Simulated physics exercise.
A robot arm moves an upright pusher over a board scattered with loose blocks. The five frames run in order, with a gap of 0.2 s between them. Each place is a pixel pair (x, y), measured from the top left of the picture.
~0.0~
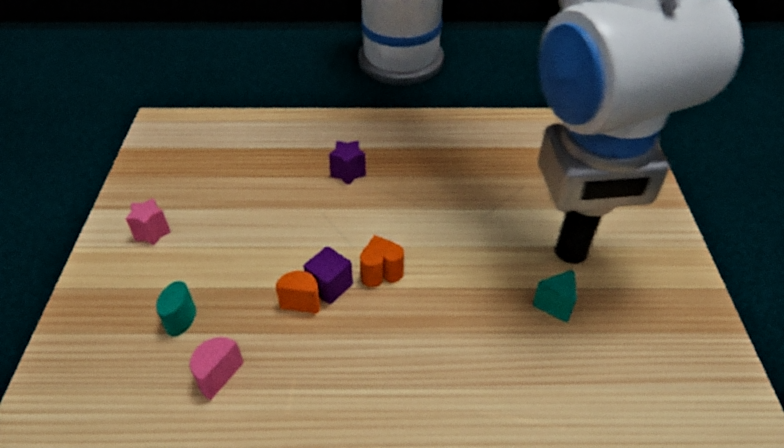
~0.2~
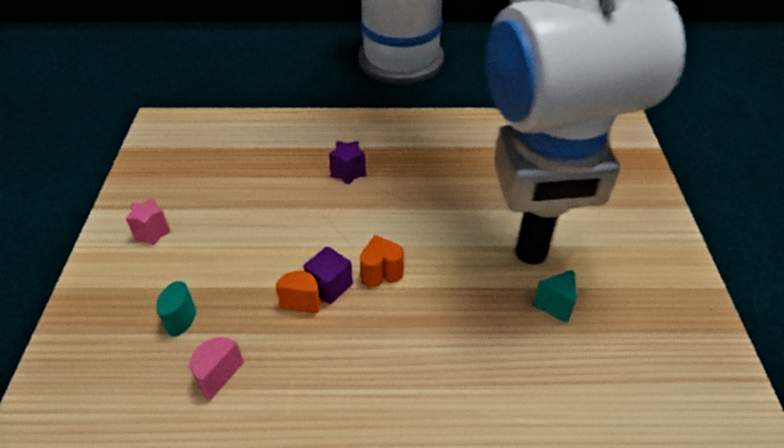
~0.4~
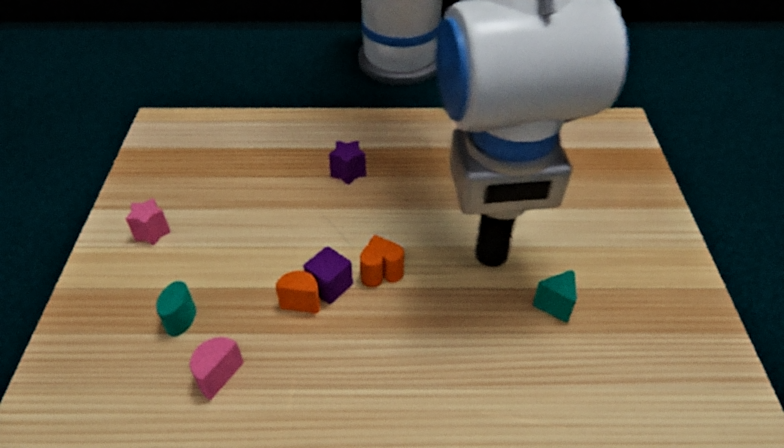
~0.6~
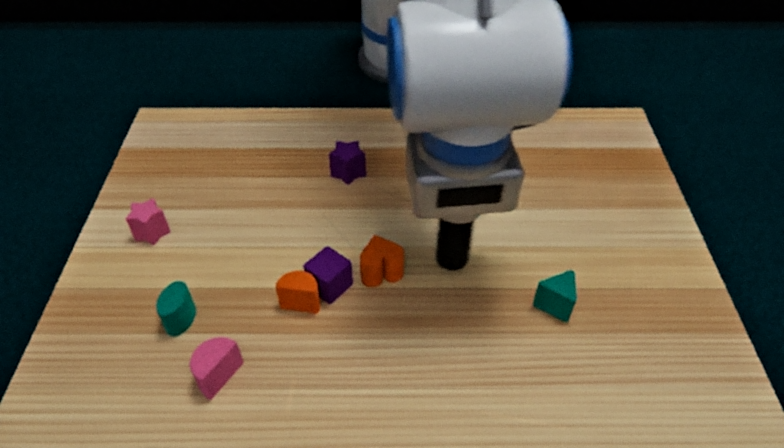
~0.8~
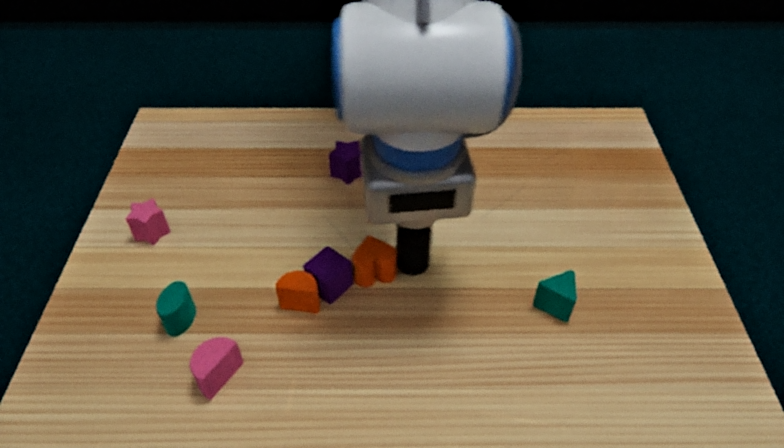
On a wooden board, a robot arm sweeping its black pusher left past a green block and nudging an orange heart slightly.
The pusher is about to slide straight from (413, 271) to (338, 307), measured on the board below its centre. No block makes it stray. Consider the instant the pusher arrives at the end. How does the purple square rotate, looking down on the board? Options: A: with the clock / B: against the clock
B
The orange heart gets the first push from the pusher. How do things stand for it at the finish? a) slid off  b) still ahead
My pick is a.
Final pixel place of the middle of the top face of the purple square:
The purple square ends near (297, 258).
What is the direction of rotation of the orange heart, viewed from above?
The orange heart rotates clockwise.
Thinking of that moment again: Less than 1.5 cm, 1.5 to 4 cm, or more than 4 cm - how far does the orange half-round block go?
Within 1.5 cm.
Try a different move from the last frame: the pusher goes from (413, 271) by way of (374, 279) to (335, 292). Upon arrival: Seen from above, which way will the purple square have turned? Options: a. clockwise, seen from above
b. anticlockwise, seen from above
(b)
What follows on the original path. Halfway along, pusher (376, 282); orange half-round block (286, 285); purple square (301, 260), turned 40° anticlockwise; orange heart (343, 252), turned 60° clockwise.
At the end, pusher (337, 300); orange half-round block (286, 285); purple square (297, 258), turned 50° anticlockwise; orange heart (333, 254), turned 105° clockwise.
